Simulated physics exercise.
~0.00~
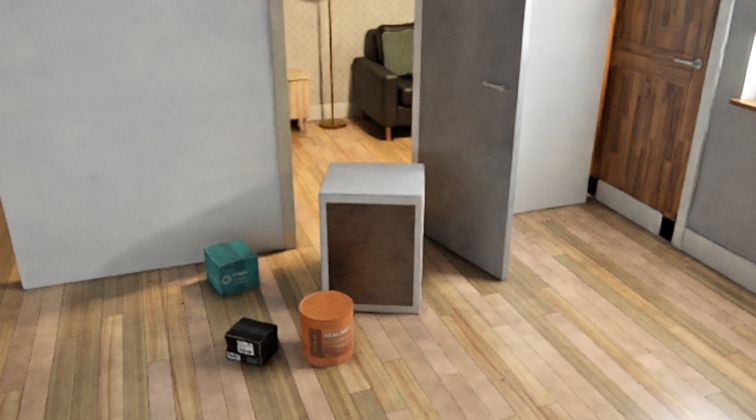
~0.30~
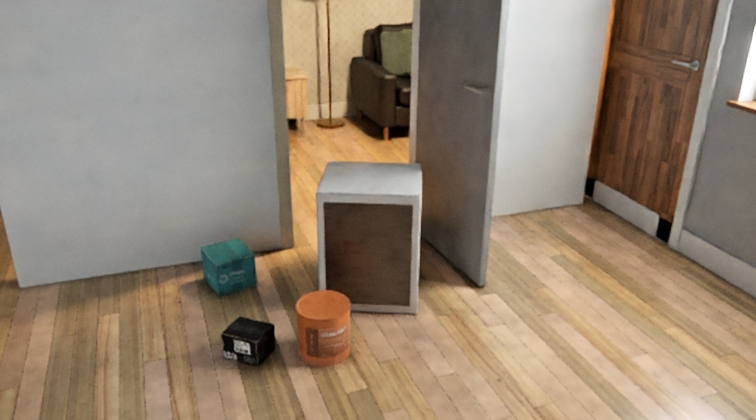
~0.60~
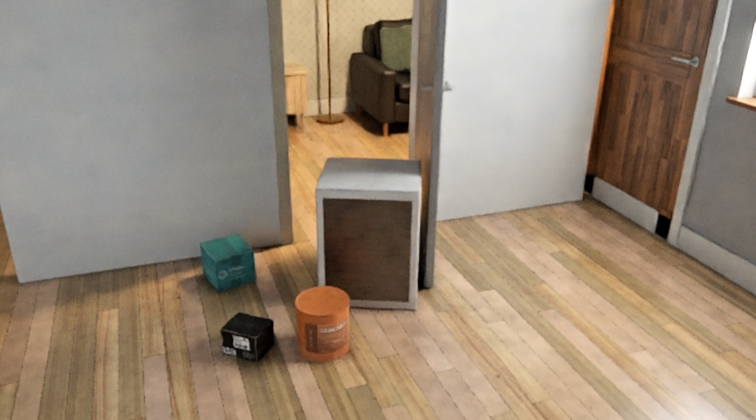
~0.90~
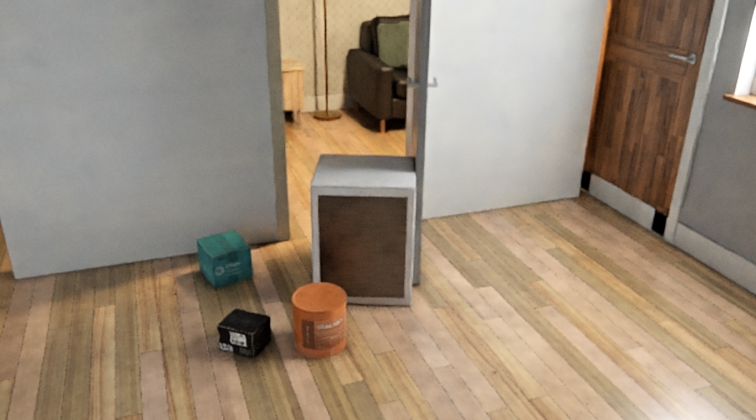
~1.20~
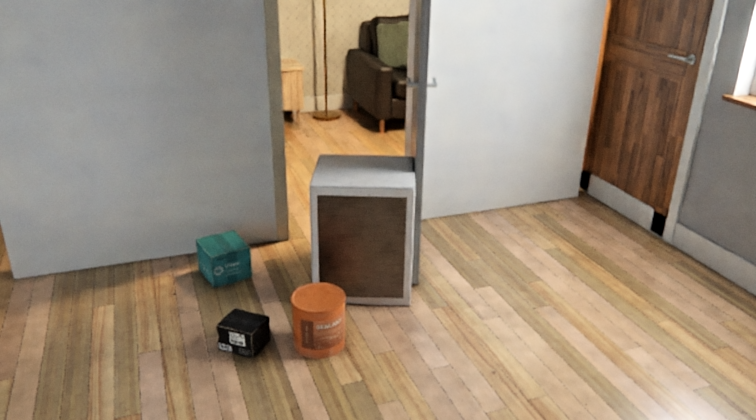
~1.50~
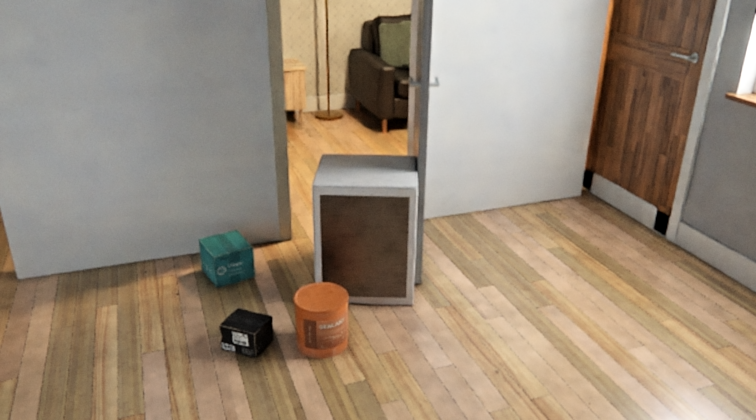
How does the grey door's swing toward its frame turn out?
The door jams against the white appliance standing in its way and stays well open, without reaching its frame.
